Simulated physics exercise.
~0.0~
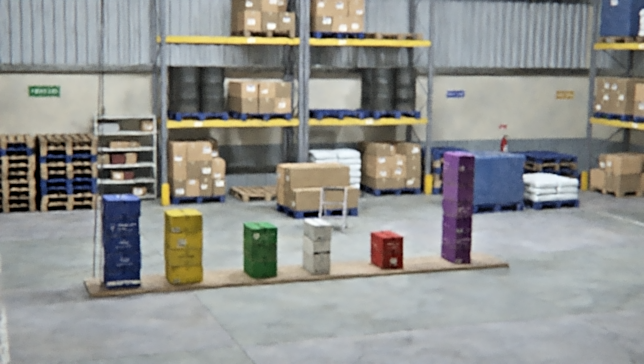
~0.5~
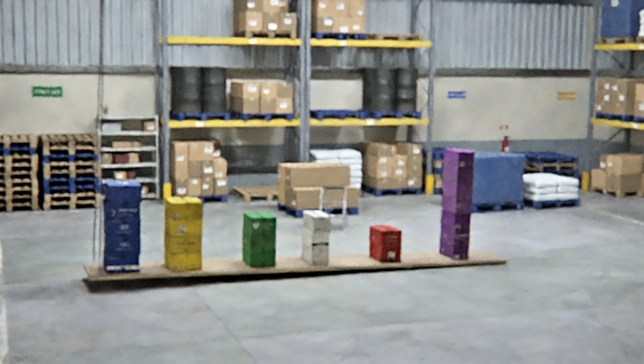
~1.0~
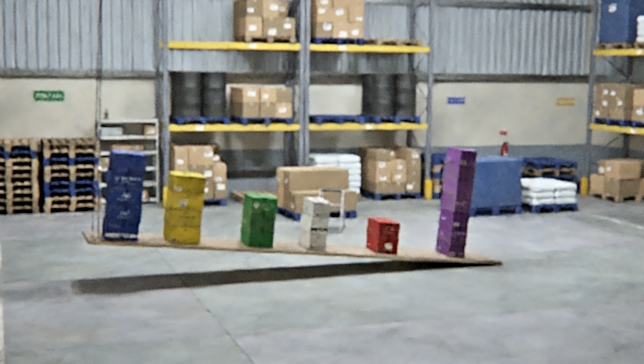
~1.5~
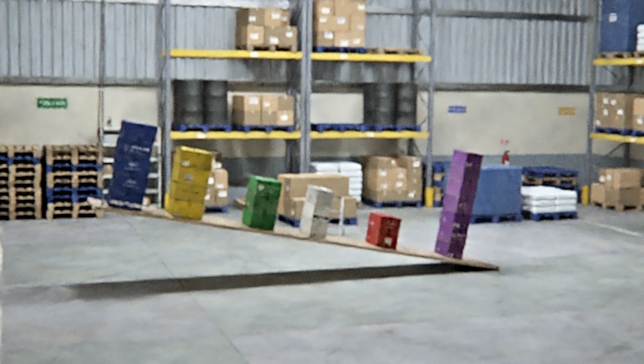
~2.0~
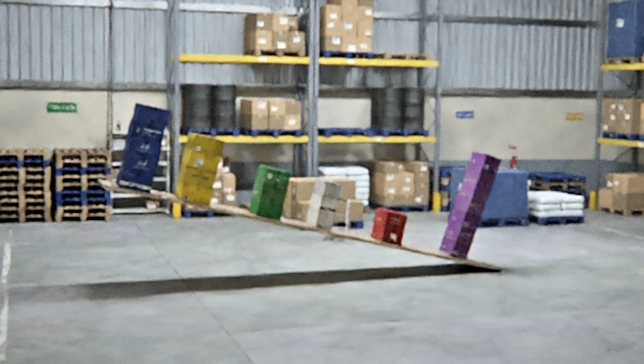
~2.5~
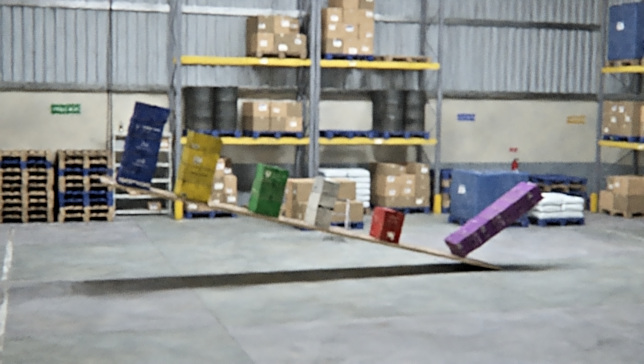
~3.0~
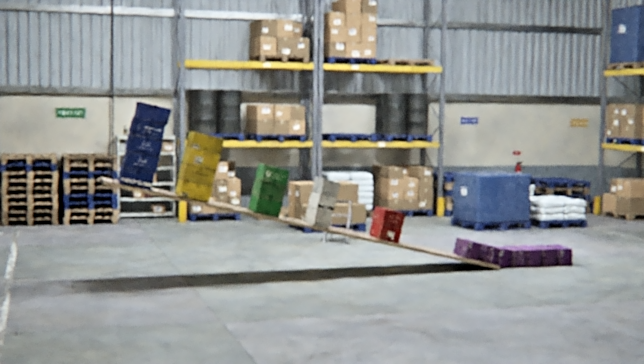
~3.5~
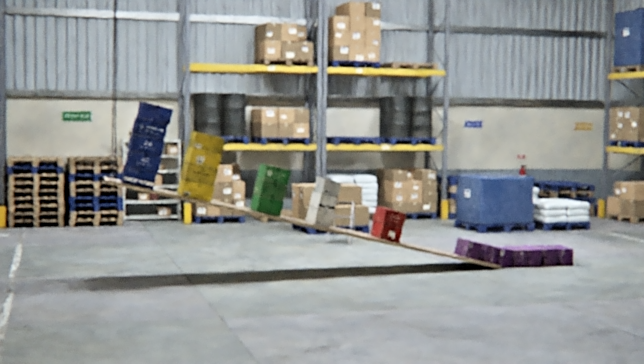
The purple pile topples right off the tilting rack while the other five stay standing.
